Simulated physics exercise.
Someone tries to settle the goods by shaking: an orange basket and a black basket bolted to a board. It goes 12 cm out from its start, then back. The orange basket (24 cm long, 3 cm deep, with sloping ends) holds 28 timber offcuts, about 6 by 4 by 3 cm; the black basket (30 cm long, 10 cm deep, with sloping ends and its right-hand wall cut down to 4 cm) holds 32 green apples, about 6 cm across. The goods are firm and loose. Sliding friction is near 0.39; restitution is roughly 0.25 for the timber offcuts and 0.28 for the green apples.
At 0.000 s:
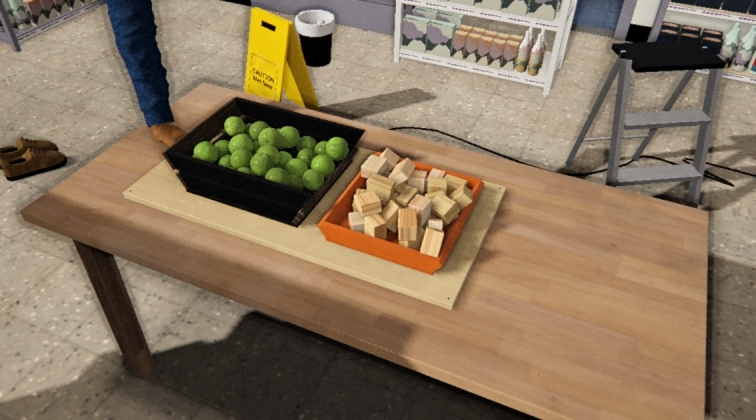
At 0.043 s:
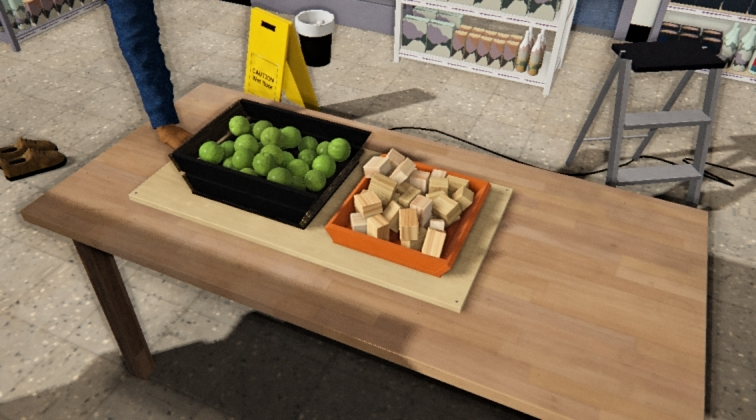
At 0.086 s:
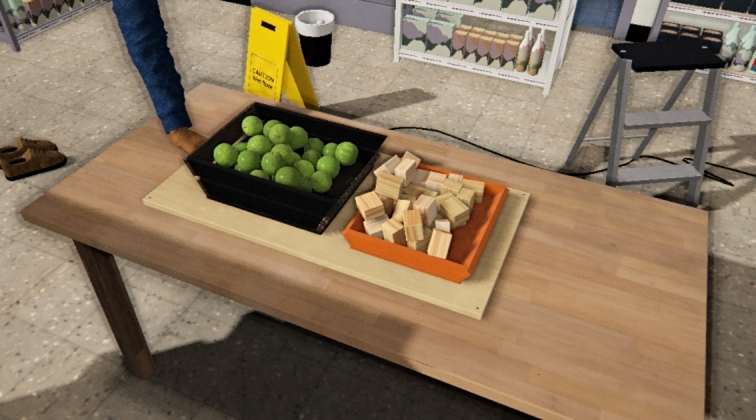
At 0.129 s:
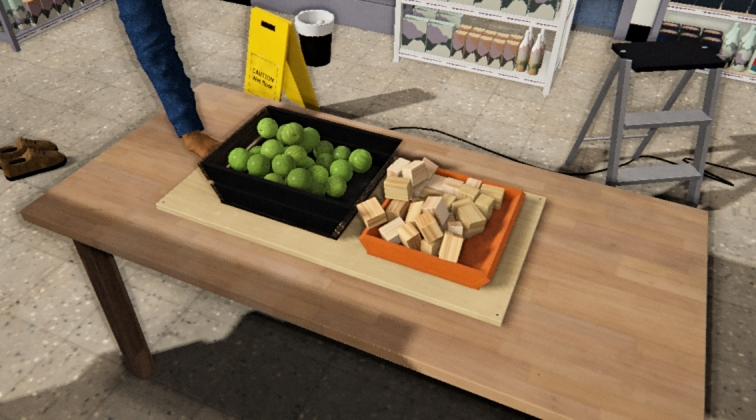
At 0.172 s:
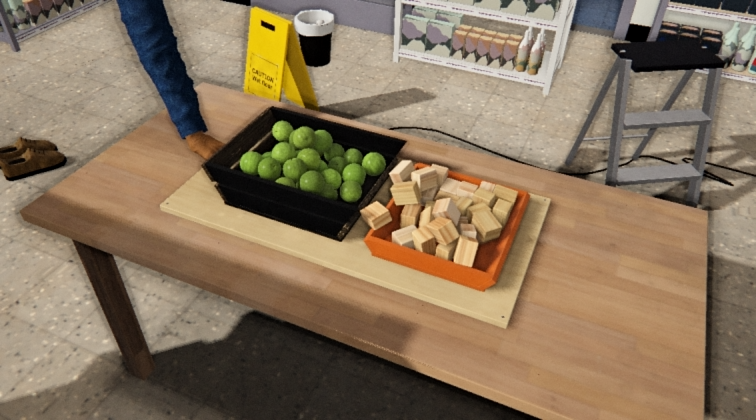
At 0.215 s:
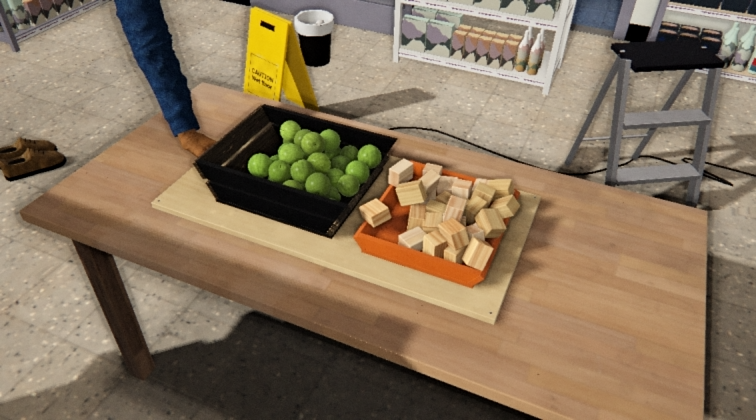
The clip shows a board carrying a black basket of green apples and an orange basket of wooden blocks sliding right across a table beside a person's arm, then back slightly left, as the apples and blocks shift inside.
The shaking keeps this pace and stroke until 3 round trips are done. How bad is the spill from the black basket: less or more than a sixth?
Fewer than one in six of the green apples leave the black basket.
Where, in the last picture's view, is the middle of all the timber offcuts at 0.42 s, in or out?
Around (427, 206).
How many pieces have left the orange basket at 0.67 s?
Out by then, roughly: Orange basket 5.
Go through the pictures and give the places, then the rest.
In the first frame (each is followed by its nearest rim corner in this view), black basket, (310, 195); orange basket, (439, 260); shifted 0 cm; none out.
The second frame shows black basket, (317, 197); orange basket, (447, 263); shifted 2 cm.
The third frame shows black basket, (335, 202); orange basket, (468, 269); shifted 6 cm.
The fourth frame shows black basket, (352, 207); orange basket, (487, 275); shifted 11 cm.
The fifth frame shows black basket, (357, 209); orange basket, (492, 277); shifted 12 cm.
The sixth frame shows black basket, (347, 206); orange basket, (481, 273); shifted 9 cm; none out.
After 0.42 s, orange basket 24 in, 4 out and black basket 32 in, 0 out.
After 0.67 s, orange basket 23 in, 5 out and black basket 30 in, 2 out.
After 1.03 s, orange basket 20 in, 8 out and black basket 30 in, 2 out.
Final count (at 1.49 s), orange basket 20 in, 8 out and black basket 30 in, 2 out. Asked share, 2 of 32, 6 per cent.
